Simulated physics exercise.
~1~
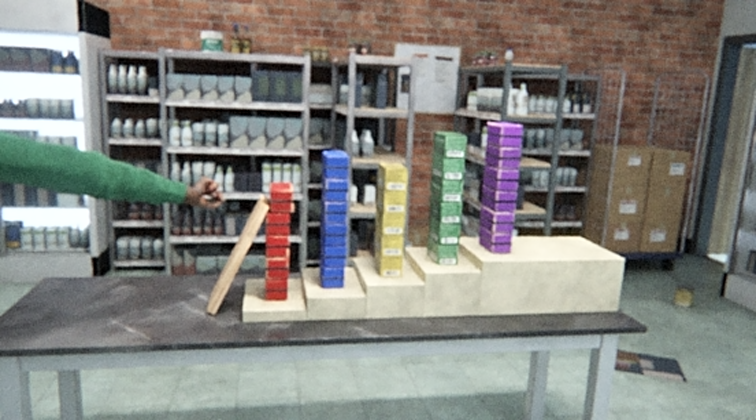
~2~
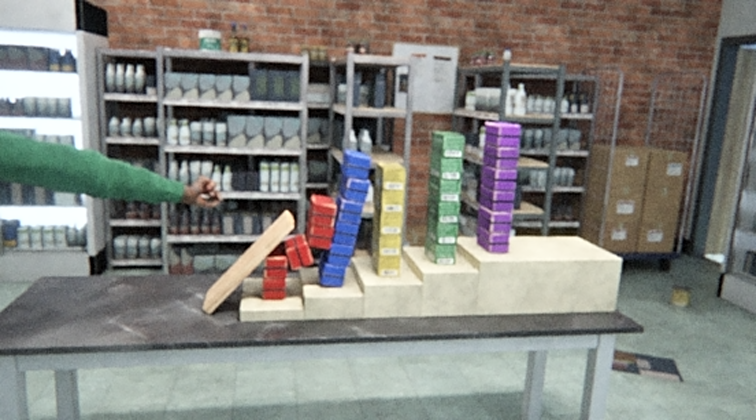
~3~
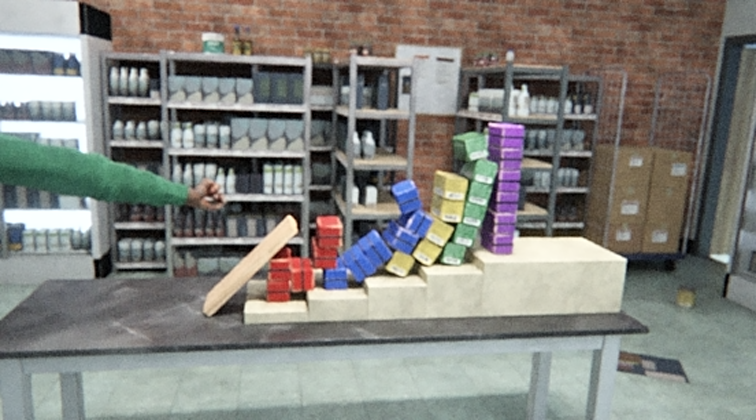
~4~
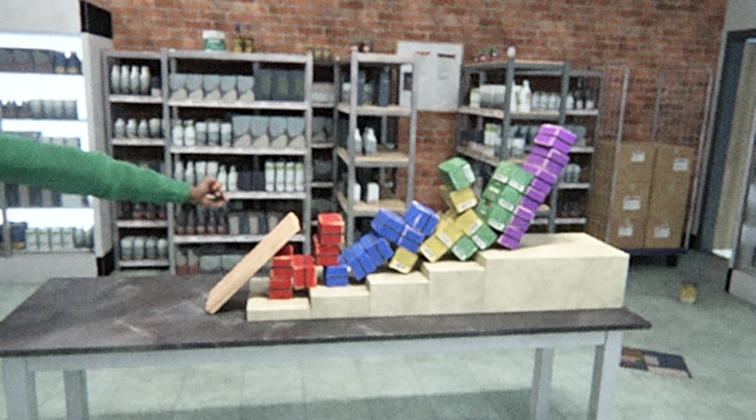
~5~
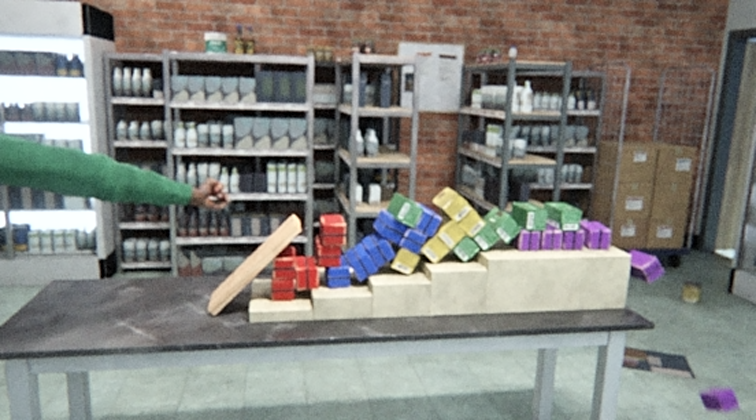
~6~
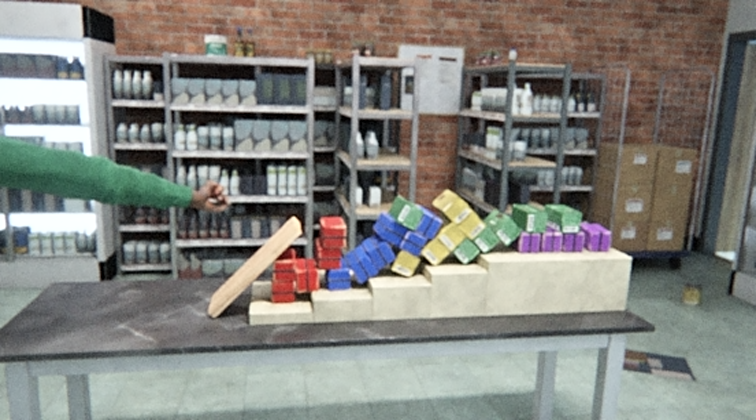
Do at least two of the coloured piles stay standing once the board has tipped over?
No, the collapse runs up the steps from the red pile through blue, yellow and green to purple. At least four of the piles are brought down.
Wooden board tipping into red packets, toppling blue, yellow, green and purple piles in turn, leaving most heaped along pale steps.
